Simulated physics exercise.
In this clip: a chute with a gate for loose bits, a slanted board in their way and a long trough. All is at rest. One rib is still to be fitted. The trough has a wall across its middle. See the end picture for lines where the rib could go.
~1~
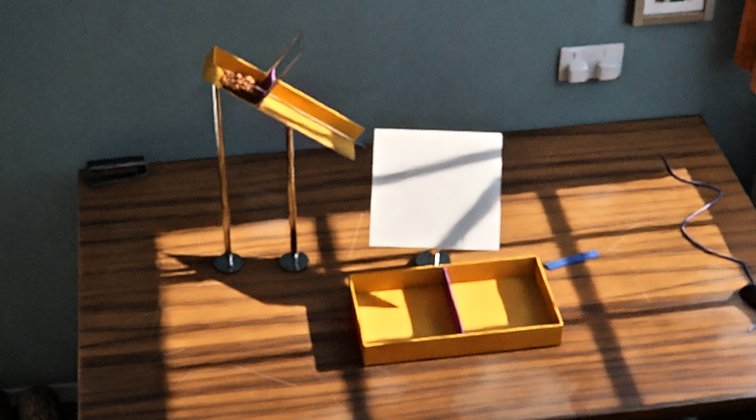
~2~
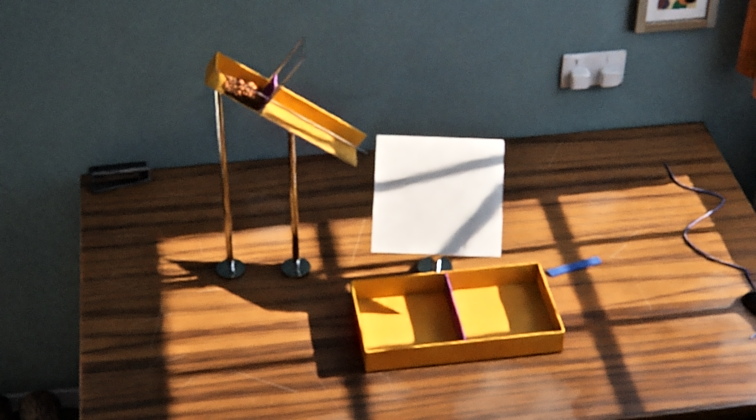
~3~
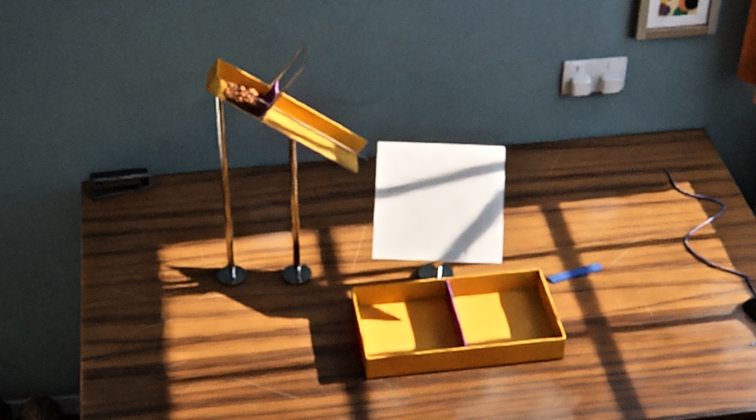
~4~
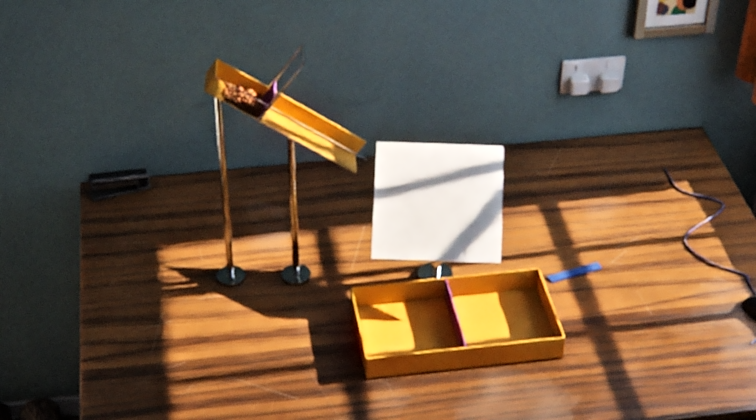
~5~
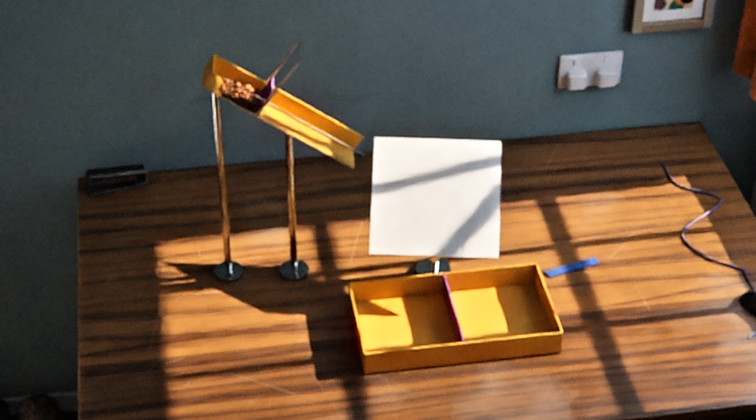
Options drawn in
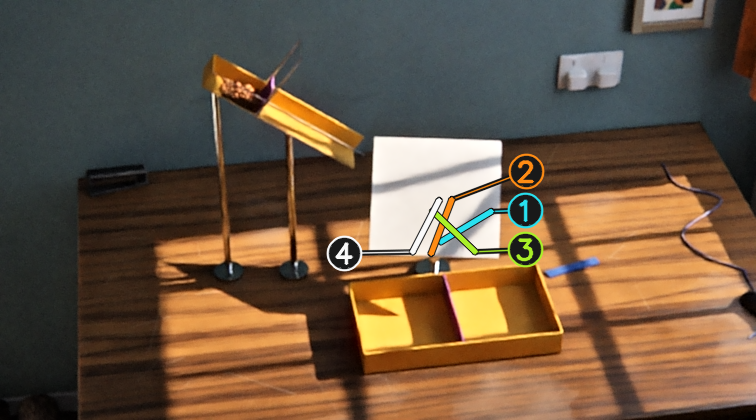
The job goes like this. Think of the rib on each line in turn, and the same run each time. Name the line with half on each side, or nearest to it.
Line 3.
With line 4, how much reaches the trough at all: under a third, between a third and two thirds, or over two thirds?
It is over two thirds.
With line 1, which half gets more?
Left.
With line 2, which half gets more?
The left half.
On the marked copy, line 1 from (491, 211) to (440, 241); line 2 from (451, 199) to (431, 253); line 3 from (432, 211) to (475, 251); line 4 from (439, 200) to (412, 251).
With 1, of what is caught, most in the left half, a small part in the right.
With 2, of what is caught, nearly all in the left half, a small part in the right.
With 3, of what is caught, about a third in the left half, about two thirds in the right.
With 4, of what is caught, most in the left half, a small part in the right.
